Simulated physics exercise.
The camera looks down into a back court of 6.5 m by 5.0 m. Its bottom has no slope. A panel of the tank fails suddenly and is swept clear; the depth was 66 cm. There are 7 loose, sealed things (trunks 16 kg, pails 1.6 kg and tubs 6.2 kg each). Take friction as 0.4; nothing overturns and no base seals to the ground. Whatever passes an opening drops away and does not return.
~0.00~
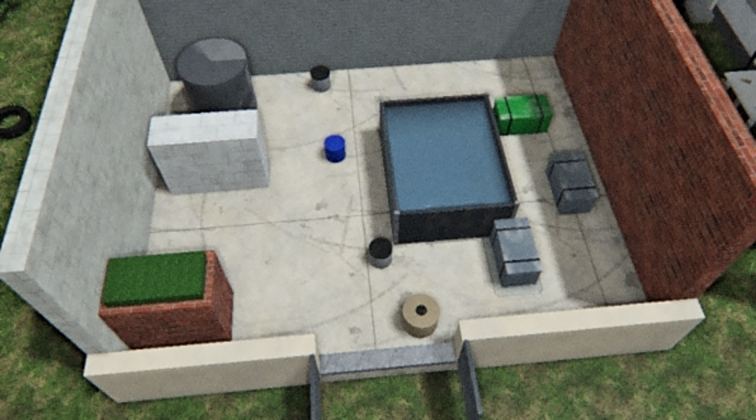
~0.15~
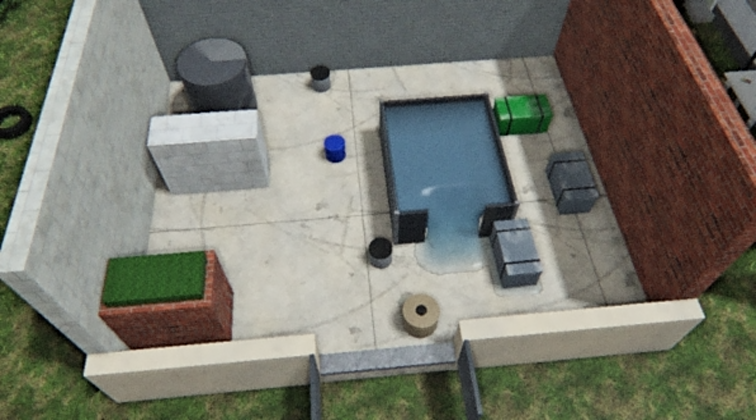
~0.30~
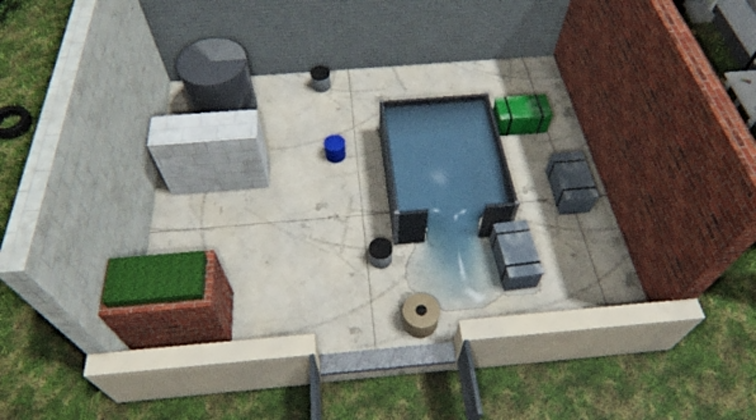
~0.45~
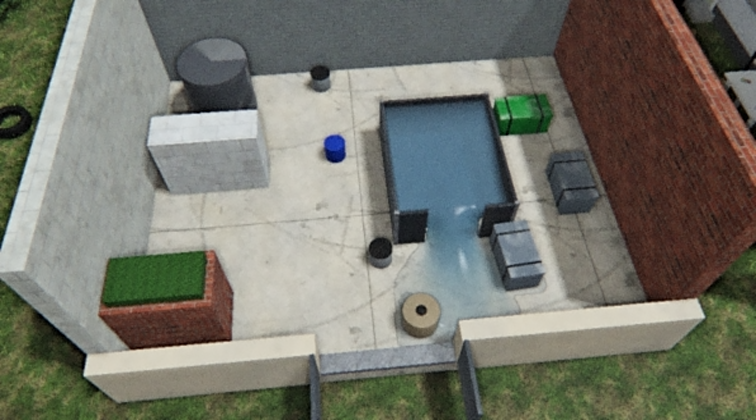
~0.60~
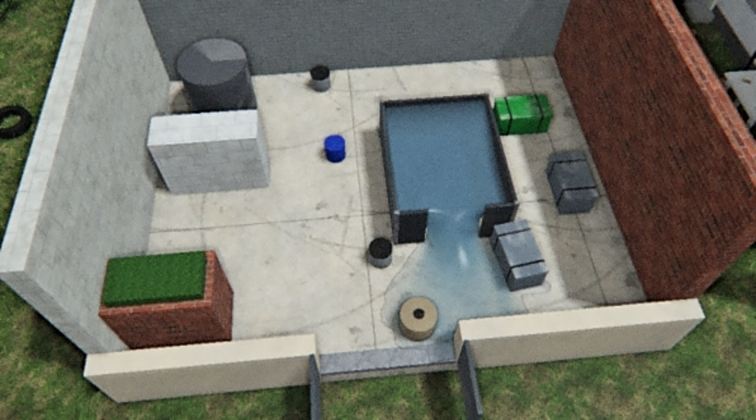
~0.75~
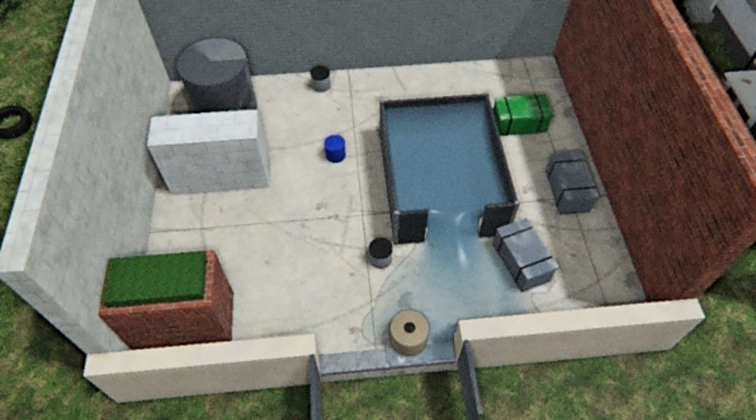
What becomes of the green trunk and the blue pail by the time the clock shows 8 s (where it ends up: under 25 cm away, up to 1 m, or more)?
The green trunk travels far; the blue pail barely shifts.
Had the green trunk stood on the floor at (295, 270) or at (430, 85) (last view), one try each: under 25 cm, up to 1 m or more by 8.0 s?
In that order: It holds its place; it moves a short way.
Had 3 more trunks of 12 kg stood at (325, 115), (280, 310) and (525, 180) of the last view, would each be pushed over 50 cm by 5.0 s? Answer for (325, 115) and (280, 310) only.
In that order: Less, under.
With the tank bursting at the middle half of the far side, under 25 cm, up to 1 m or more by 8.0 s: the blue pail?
In that case the blue pail is nudged along.
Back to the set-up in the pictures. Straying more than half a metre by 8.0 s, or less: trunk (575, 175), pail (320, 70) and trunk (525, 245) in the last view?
In that order: More, past it, more.
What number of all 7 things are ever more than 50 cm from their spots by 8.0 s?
That makes 5.
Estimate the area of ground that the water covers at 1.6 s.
Roughly 8.0 m2.
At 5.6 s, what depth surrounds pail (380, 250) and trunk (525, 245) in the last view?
About 0 and 5 cm.
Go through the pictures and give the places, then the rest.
The first frame shows the green trunk at (524, 106) rests on the ground; the blue pail at (335, 143) rests on the ground; water covers 2.8 m2; 0 of 7 have shifted.
The second frame shows the green trunk at (524, 106) rests on the ground; the blue pail at (335, 143), on the bottom; water covers 3.3 m2; 0 of 7 have shifted.
The third frame shows the green trunk at (524, 106), on the bottom; the blue pail at (335, 143) rests on the ground; 3.9 m2 under water; 0 of 7 have shifted.
The fourth frame shows the green trunk at (524, 106) rests on the ground; the blue pail at (335, 143) rests on the ground; water covers 4.6 m2; 0 of 7 have shifted.
The fifth frame shows the green trunk at (524, 106), on the bottom; the blue pail at (335, 143), on the bottom; 5.0 m2 under water; 2 of 7 have shifted.
The sixth frame shows the green trunk at (524, 106), on the bottom; the blue pail at (335, 143) rests on the ground; water covers 5.5 m2; 2 of 7 have shifted.
After 1.6 s the green trunk is near (524, 106), 0.0 m from its start, aground; the blue pail is near (335, 143), 0.0 m from its start, aground; 1 of 7 are out; 0 afloat.
After 3.6 s the green trunk is near (524, 106), 0.0 m from its start, aground; the blue pail is near (335, 143), 0.0 m from its start, aground; 1 of 7 are out; 0 afloat.
After 5.6 s the green trunk is near (481, 56), 1.2 m from its start, aground; the blue pail is near (335, 143), 0.0 m from its start, aground; 1 of 7 are out; 0 afloat.
After 8.0 s the green trunk is near (355, 68), 2.7 m from its start, aground; the blue pail is near (335, 143), 0.0 m from its start, aground; 1 of 7 are out; 1 afloat.
